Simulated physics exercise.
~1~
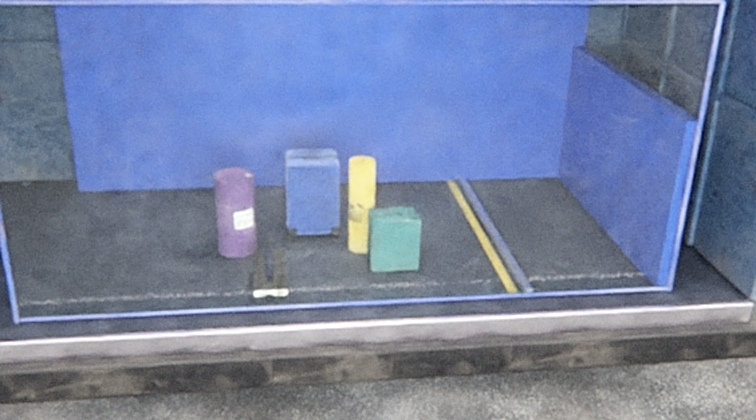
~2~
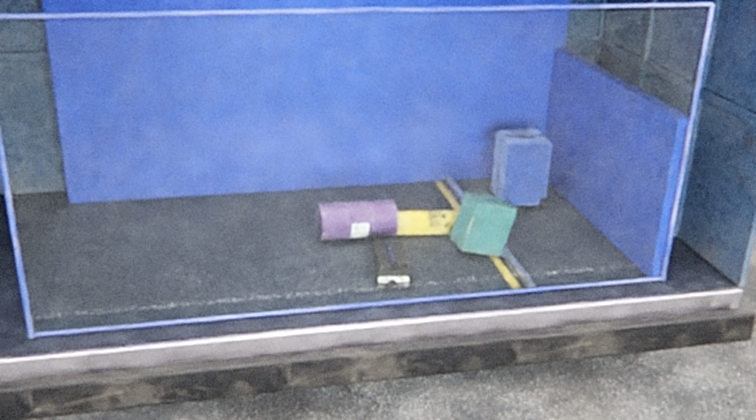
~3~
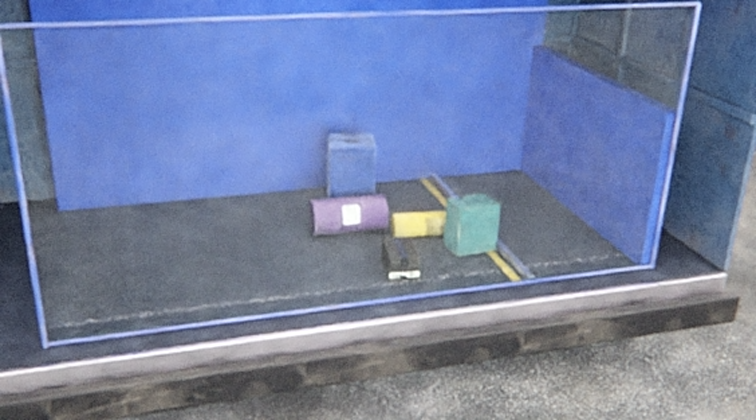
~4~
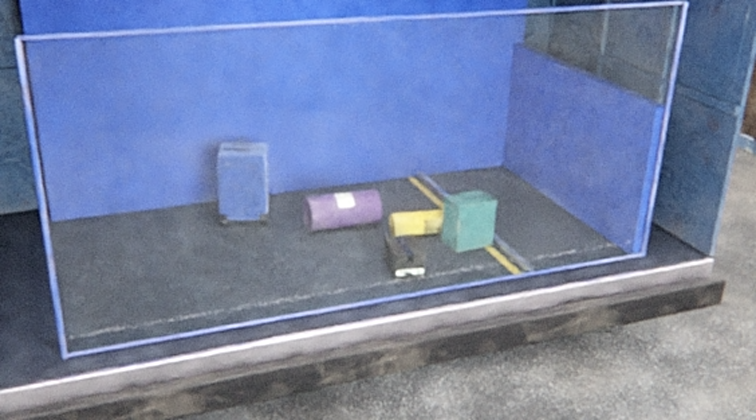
A blue case rolls right then back left as the drum and yellow roll topple.
